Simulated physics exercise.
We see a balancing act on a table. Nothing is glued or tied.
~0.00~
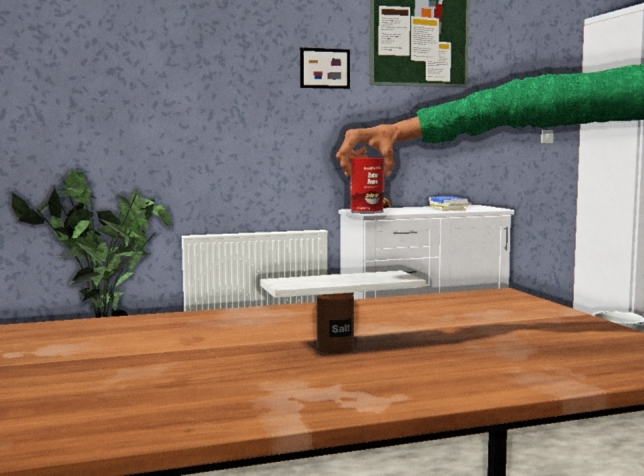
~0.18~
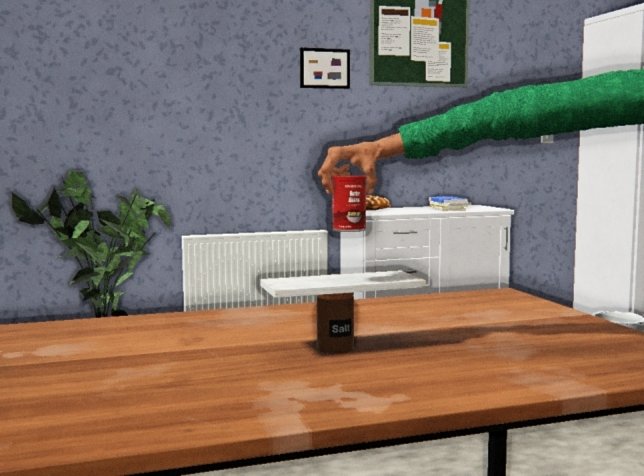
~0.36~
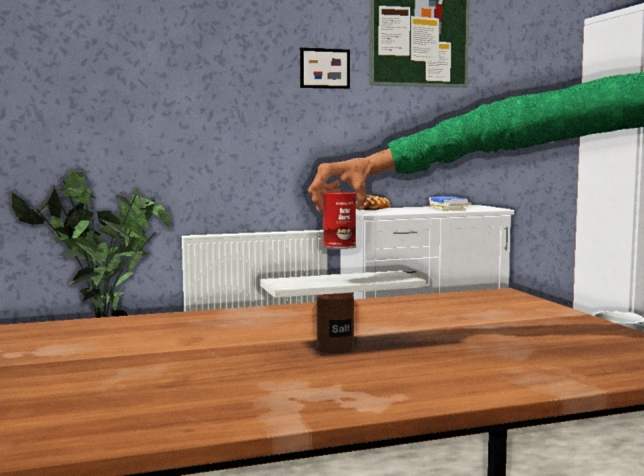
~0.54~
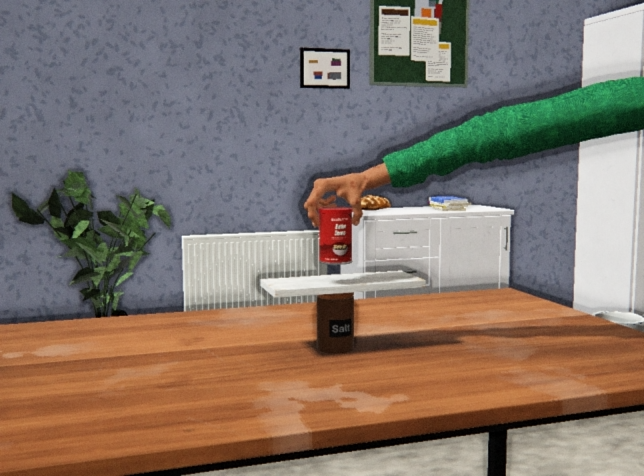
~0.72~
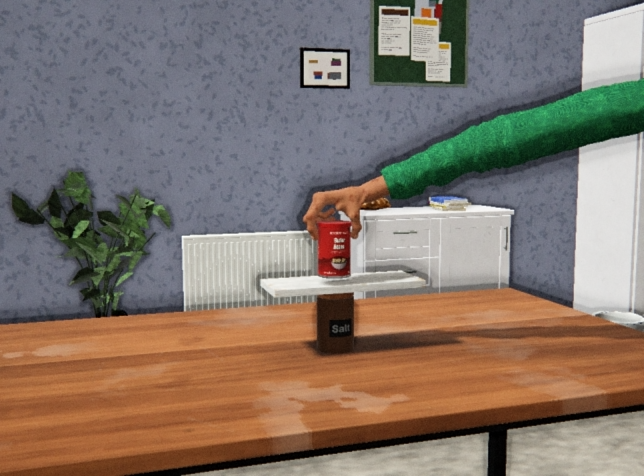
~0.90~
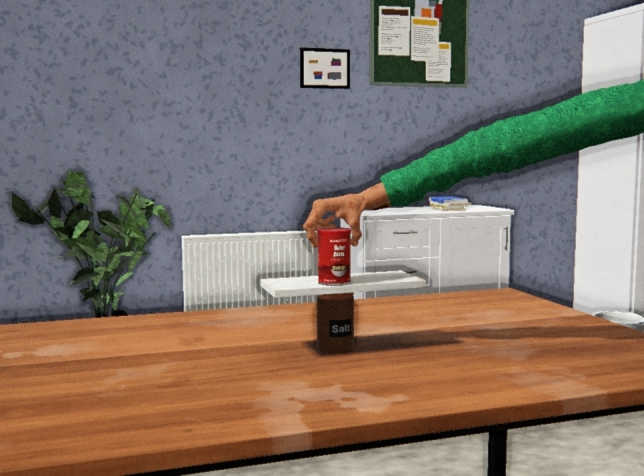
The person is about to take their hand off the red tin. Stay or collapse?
In the end the stack holds.
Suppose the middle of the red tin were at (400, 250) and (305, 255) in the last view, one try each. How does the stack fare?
First, it loses its balance; second, it holds.
By 1.50 s, all is still.
By 2.30 s, things are still on the move.
By 3.00 s, as before.
When it is over (3.5 s), all 3 as before. End places, in pixels of the last picture, red tin near (335, 257). The stack stays up.
